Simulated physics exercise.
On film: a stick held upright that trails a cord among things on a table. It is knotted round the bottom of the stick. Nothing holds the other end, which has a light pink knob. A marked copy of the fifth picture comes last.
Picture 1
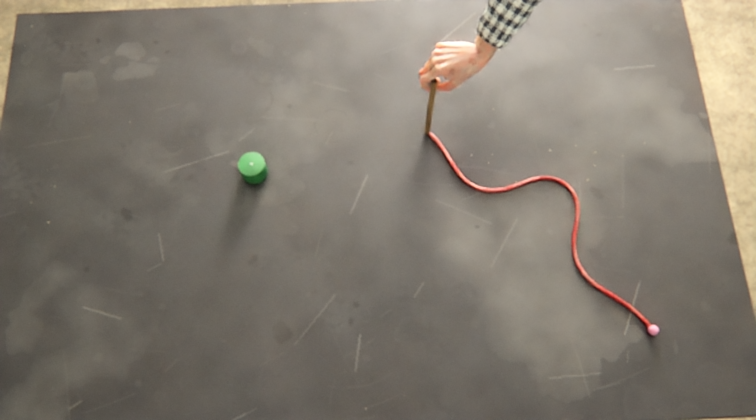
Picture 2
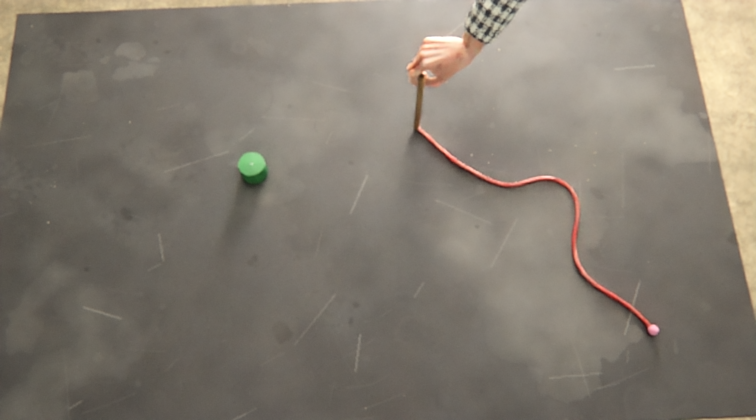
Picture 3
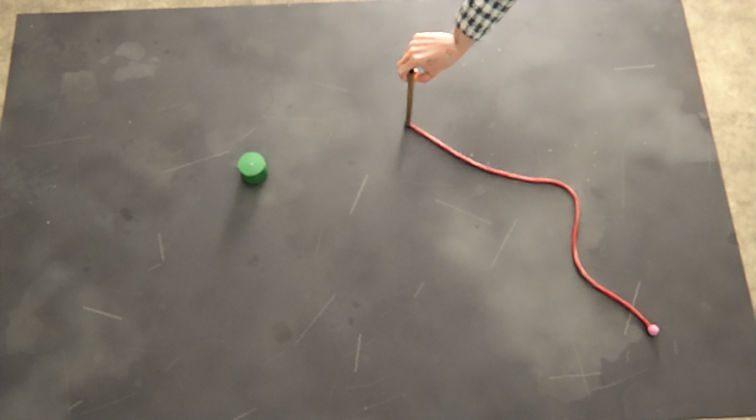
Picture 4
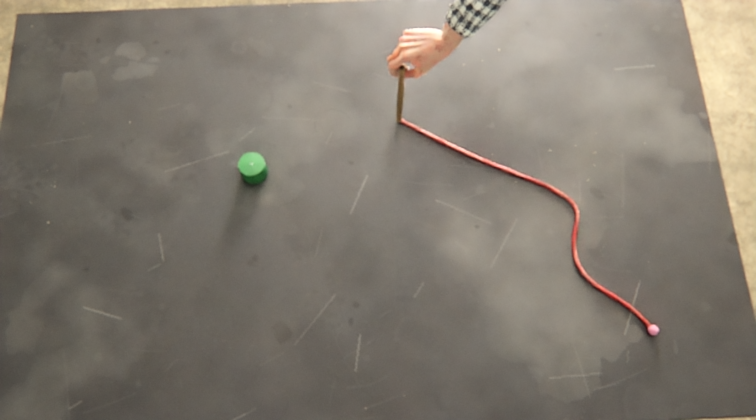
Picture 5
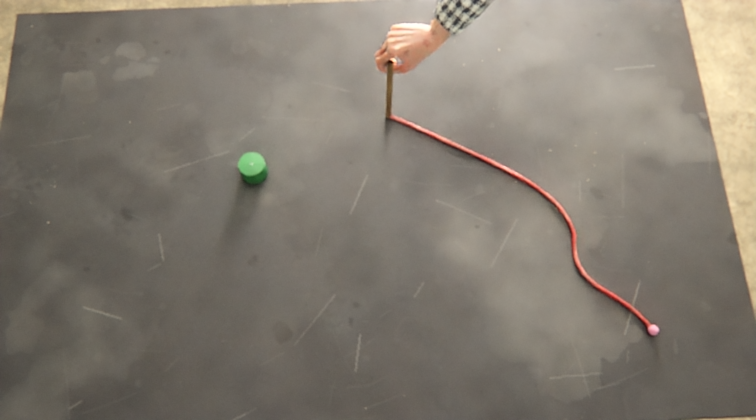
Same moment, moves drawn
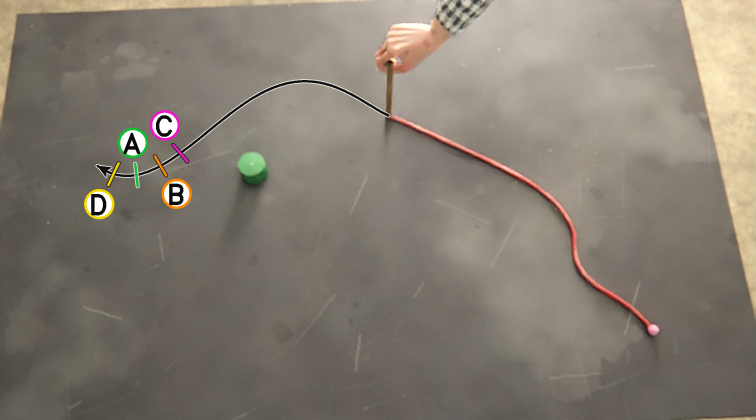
On a dark table, a hand moves an upright stick left, partly straightening its red cord.
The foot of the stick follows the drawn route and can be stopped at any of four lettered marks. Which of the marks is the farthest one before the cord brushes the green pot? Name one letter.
B.
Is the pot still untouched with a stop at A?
No.
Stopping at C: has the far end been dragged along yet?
Yes.
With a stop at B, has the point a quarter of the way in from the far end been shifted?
Yes.
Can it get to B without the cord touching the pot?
Yes.
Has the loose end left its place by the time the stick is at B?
Yes.
On the marked copy, A at (136, 175); B at (161, 166); C at (180, 153); D at (114, 174); the route from (389, 116) via (241, 106) to (98, 166).
With B. Early on, foot of the stick (308, 82), middle of the cord (453, 165), free end (595, 271).
Further on, foot of the stick (225, 118), middle of the cord (394, 147), free end (544, 230).
At the end, foot of the stick (161, 166), middle of the cord (337, 156), free end (501, 203); nothing has been touched.
As for the rest, A brings the cord against the pot; C is safe but short; D brings the cord against the pot.
